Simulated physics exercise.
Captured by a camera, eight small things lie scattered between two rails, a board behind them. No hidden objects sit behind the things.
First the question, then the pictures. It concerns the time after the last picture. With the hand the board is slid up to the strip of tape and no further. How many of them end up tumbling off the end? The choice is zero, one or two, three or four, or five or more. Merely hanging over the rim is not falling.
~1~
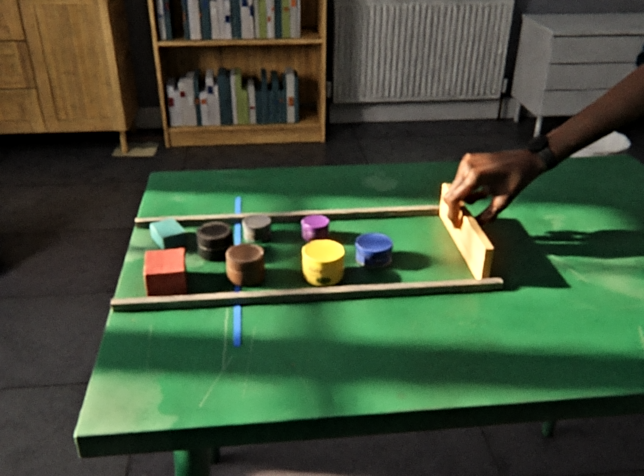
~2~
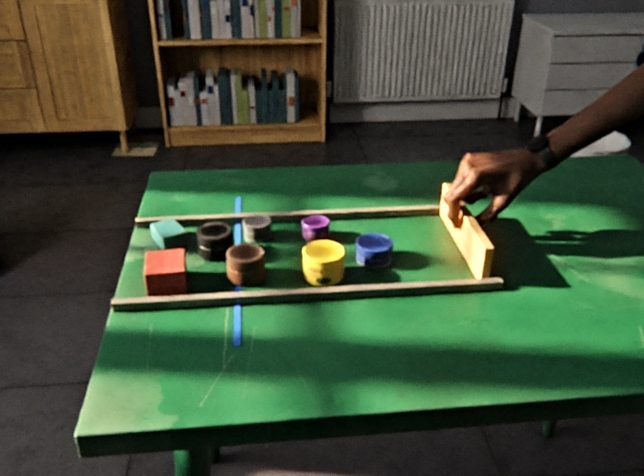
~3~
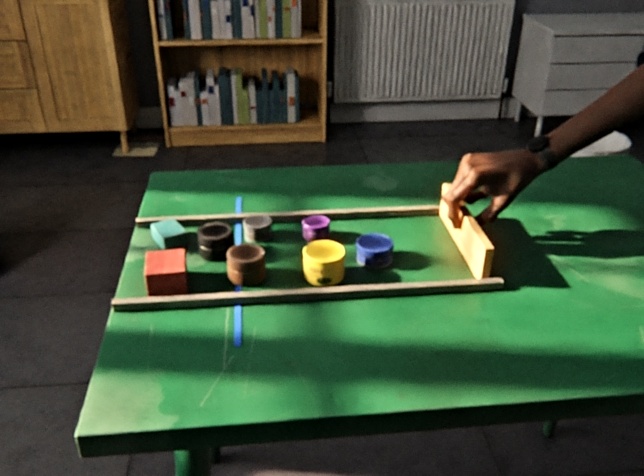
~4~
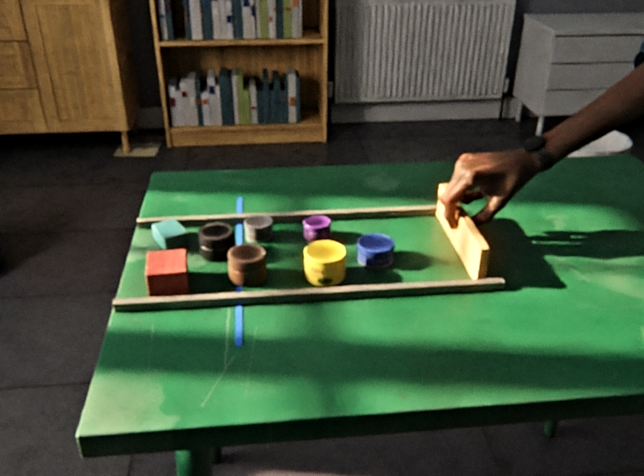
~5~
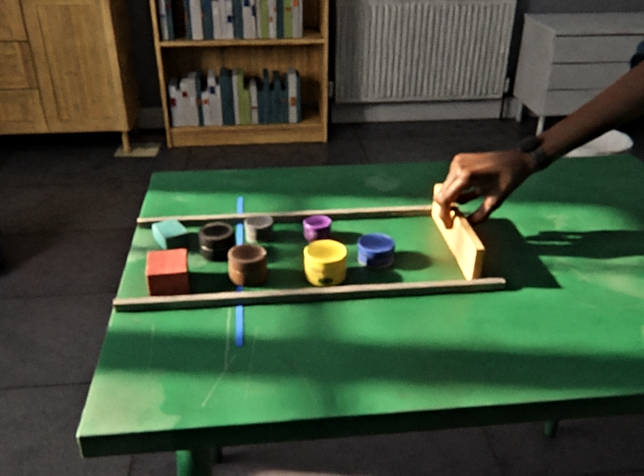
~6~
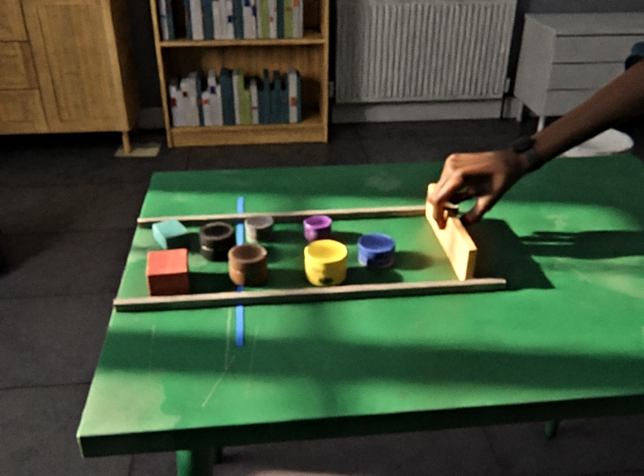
There will be no losses over the edge.
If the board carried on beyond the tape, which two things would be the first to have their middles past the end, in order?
Order: Red block, brown lid.
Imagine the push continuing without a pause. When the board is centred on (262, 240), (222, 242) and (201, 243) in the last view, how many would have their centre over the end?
In order: 0, 0, 1.
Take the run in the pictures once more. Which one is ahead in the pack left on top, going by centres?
The one you want is the red block.
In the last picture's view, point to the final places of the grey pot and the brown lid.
The grey pot at (207, 226), the brown lid at (187, 263).
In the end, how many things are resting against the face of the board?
Result: 3 in all.
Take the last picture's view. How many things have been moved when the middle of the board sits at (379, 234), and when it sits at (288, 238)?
That makes 1 at the first spot and 5 at the second.
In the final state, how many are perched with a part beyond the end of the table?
That comes to 0 of them.
A little later, none off yet; turquoise block at rest near (171, 235); red block at rest near (169, 273); black lid at rest near (218, 242).
When it is over, the number that fall off is zero.
